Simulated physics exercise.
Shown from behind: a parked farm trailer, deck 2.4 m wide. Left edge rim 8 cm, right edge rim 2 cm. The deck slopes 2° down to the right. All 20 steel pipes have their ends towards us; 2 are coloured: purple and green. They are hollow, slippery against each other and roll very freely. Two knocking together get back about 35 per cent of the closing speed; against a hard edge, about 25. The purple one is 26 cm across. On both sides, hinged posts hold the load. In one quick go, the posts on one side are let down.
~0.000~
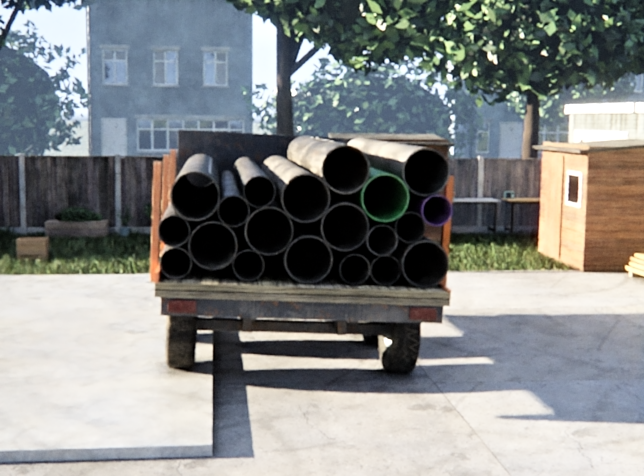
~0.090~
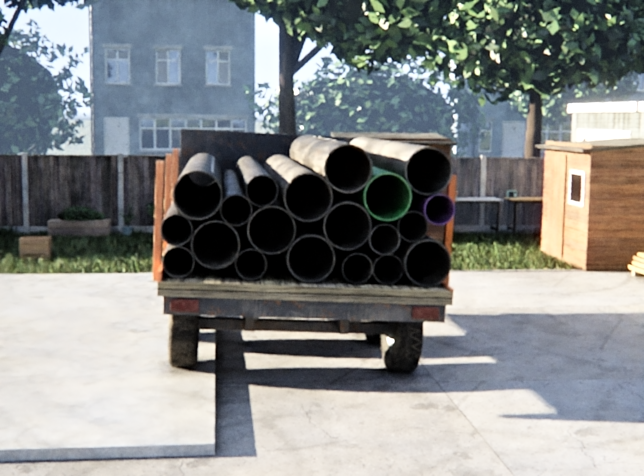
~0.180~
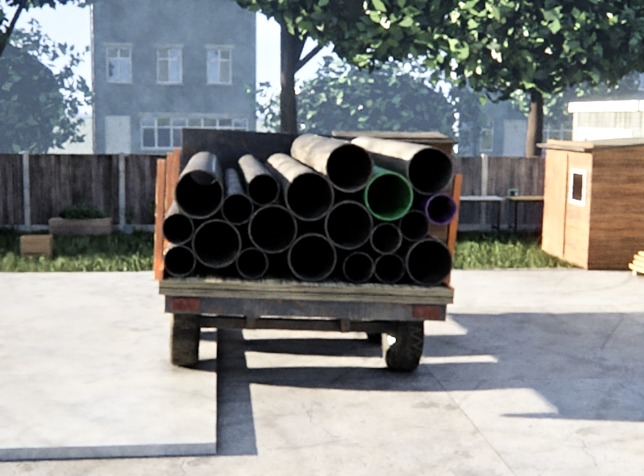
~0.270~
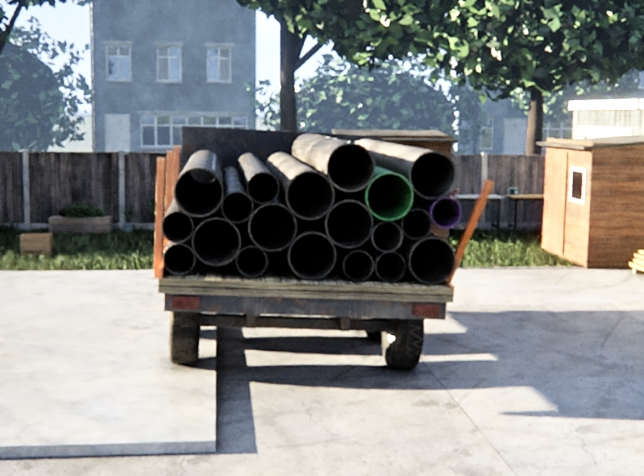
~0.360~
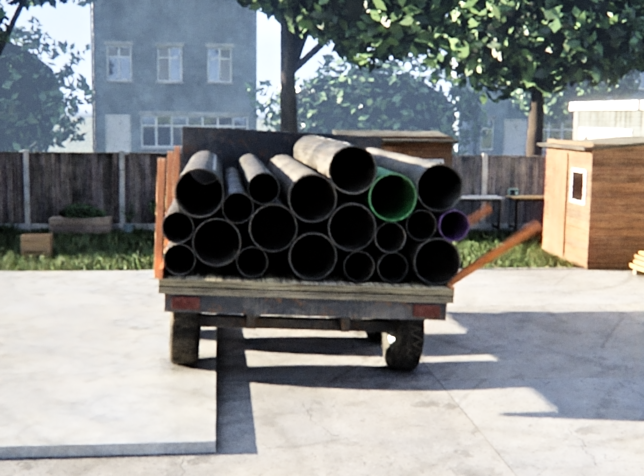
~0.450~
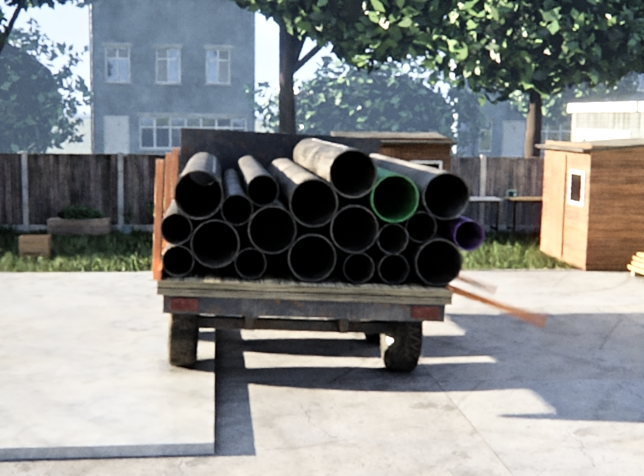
Parked farm trailer loaded with hollow pipes, its right side posts swinging down and outward, the purple-rimmed pipe shifting slightly right.
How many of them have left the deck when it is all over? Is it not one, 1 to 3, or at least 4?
It is at least 4.
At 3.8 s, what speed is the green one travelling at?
0.3 m/s, roughly.
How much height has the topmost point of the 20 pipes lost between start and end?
Roughly 75 cm.
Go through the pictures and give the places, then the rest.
Purple (437, 211), green (385, 198); both sides upright; the deck slopes 2° down to the right; 6 of the 20 make up the bottom layer, in the first frame.
Purple (440, 210), green (388, 197); sides still shut, in the second frame.
Purple (442, 209), green (389, 196); sides still shut, in the third frame.
Purple (446, 213), green (390, 197); right posts out by 20°, tip at (489, 185), in the fourth frame.
Purple (454, 226), green (393, 197); right posts out by 55°, tip at (536, 227), in the fifth frame.
Purple (469, 235), green (395, 198); right posts out by 105°, tip at (541, 320), in the sixth frame.
By 3.8 s, purple is down on the right; green is on the ground to the right; 12 gone from the deck.
By 8.6 s, purple is down on the right; green is down on the right; 15 gone from the deck.
Finally (8.9 s), purple is down on the right; green is down on the right; 15 gone from the deck.
